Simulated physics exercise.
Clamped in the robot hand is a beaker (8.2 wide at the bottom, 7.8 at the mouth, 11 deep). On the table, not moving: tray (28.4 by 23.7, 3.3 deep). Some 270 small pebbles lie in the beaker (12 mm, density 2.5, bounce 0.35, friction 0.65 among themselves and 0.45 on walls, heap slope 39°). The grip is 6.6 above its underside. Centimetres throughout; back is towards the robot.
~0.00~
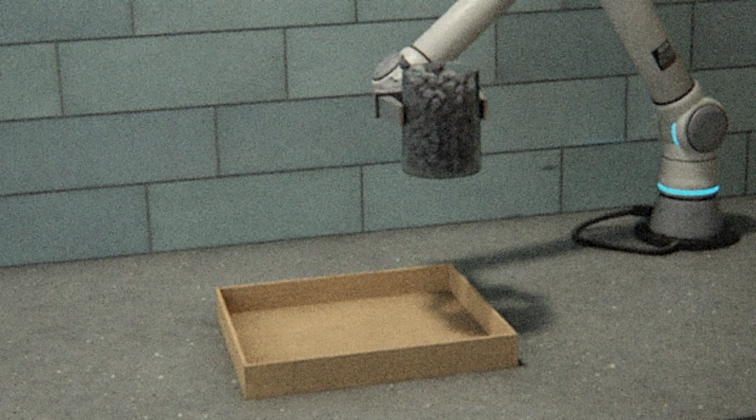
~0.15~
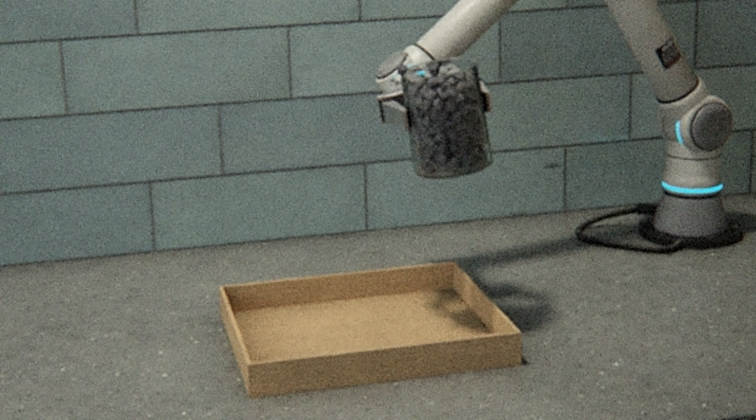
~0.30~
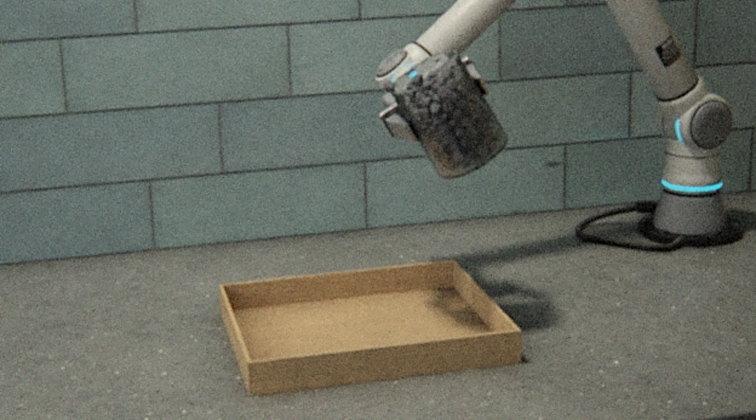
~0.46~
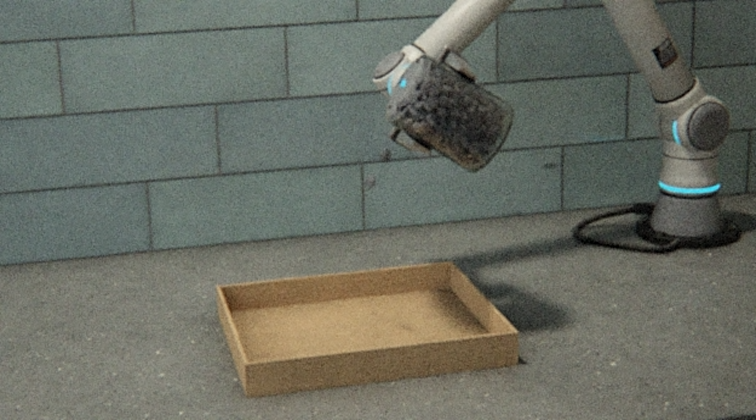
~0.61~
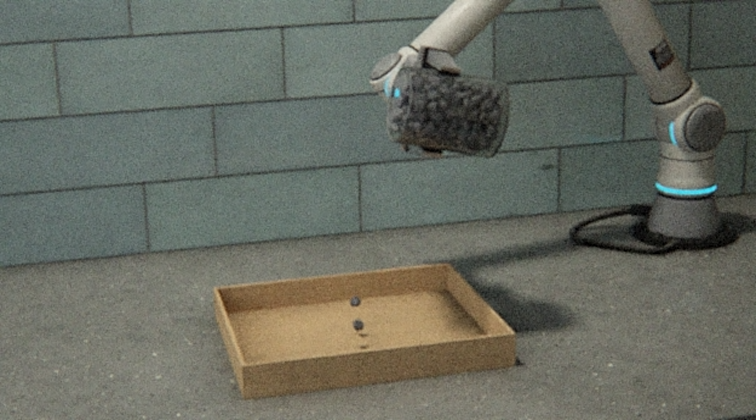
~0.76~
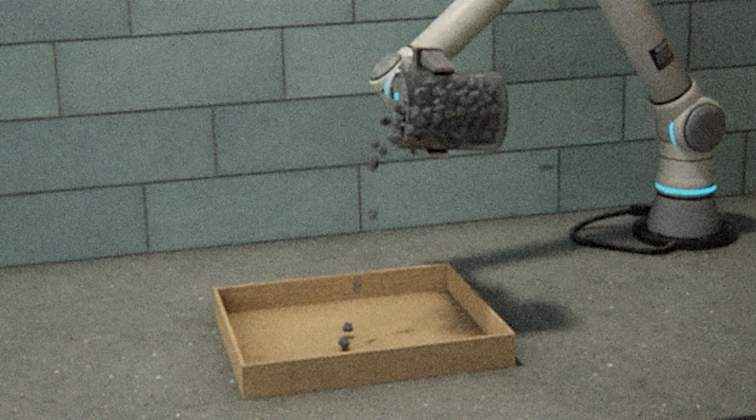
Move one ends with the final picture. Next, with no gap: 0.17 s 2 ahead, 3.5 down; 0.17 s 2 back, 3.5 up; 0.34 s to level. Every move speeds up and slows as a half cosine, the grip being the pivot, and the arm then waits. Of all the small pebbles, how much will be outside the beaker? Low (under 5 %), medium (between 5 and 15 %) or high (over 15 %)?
Answer: Medium; between 5 and 15 % of the small pebbles finish outside the beaker.
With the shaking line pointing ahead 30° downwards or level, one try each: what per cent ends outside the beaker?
Some 15 and 20 per cent.
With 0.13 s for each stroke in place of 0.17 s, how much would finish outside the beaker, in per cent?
Then about 10 per cent.
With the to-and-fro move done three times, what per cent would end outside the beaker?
It would be near 10 per cent.
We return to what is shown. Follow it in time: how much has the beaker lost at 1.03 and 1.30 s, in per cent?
In turn: 5, 10.
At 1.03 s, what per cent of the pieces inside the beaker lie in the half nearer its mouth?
About 45 per cent.
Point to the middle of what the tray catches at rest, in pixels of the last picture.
At about (342, 337).
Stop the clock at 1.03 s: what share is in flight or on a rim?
Some 2 per cent.
By 1.03 s, tilted 85° forward, highest piece 28 above the table; 253 in the beaker, 12 in the tray, 5 in flight or on a rim.
By 1.30 s, tilted 29° forward, highest piece 29 above the table; 244 in the beaker, 24 in the tray, 2 in flight or on a rim.
By 1.64 s, level, highest piece 30 above the table; 243 in the beaker, 26 in the tray, 1 in flight or on a rim.
By 2.69 s, level, highest piece 30 above the table; 243 in the beaker, 27 in the tray.
Final count, 243 in the beaker, 27 in the tray. That is 10 % outside the beaker.
